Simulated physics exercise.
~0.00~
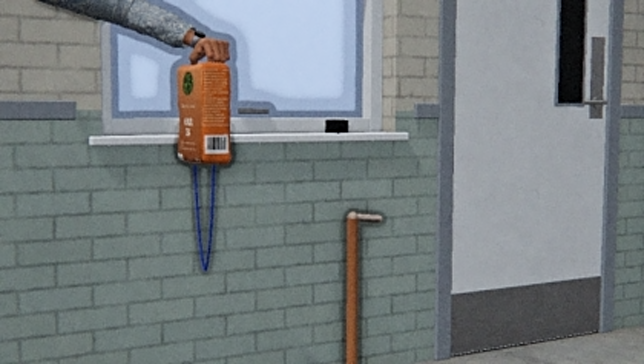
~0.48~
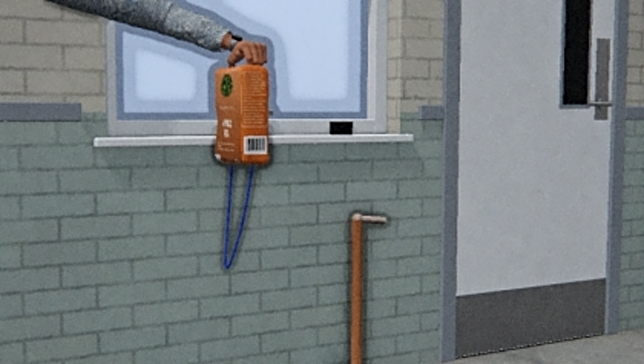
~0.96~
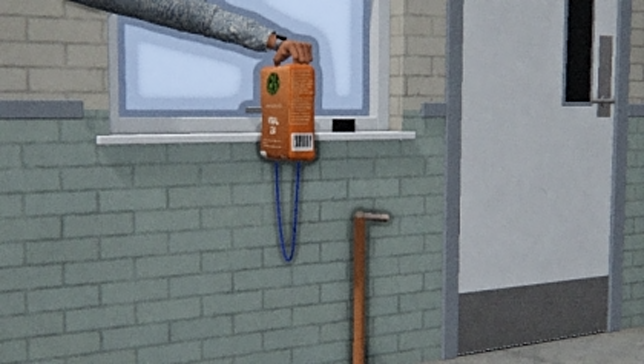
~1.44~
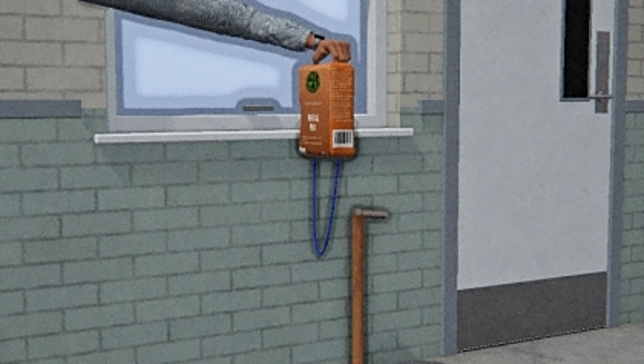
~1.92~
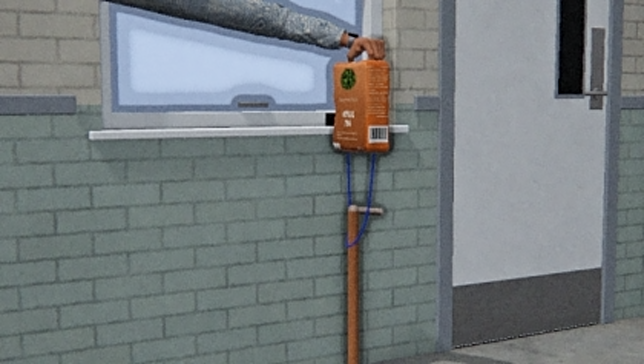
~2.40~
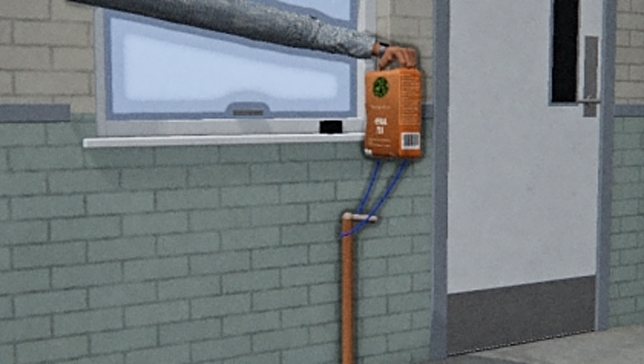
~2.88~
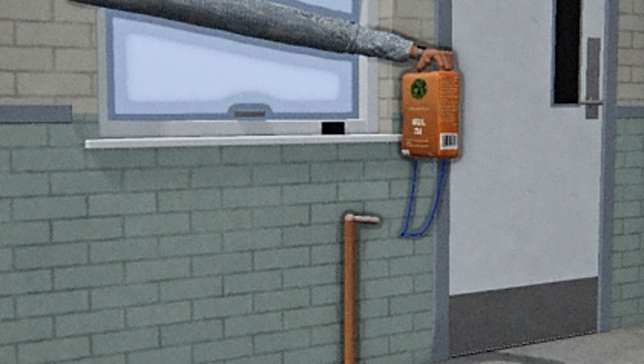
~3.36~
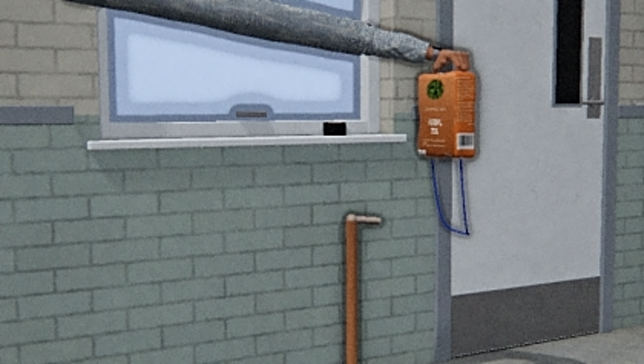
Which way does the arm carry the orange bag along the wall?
It carries the orange bag to the right, from the window past the hooked post and up to the door.
At first, a hand on a long grey-sleeved arm holds an upright orange bag in front of a window, with a thin blue loop hanging beneath it. The arm carries the bag right along the sill, toward a brown post with a short hook at its top. The low loop reaches the post and overlaps the hook, then slants back toward it as the bag moves past. Next the loop comes away from the hook and hangs below the bag again. Finally the bag is in front of the door's edge, clear of the post, still held upright.
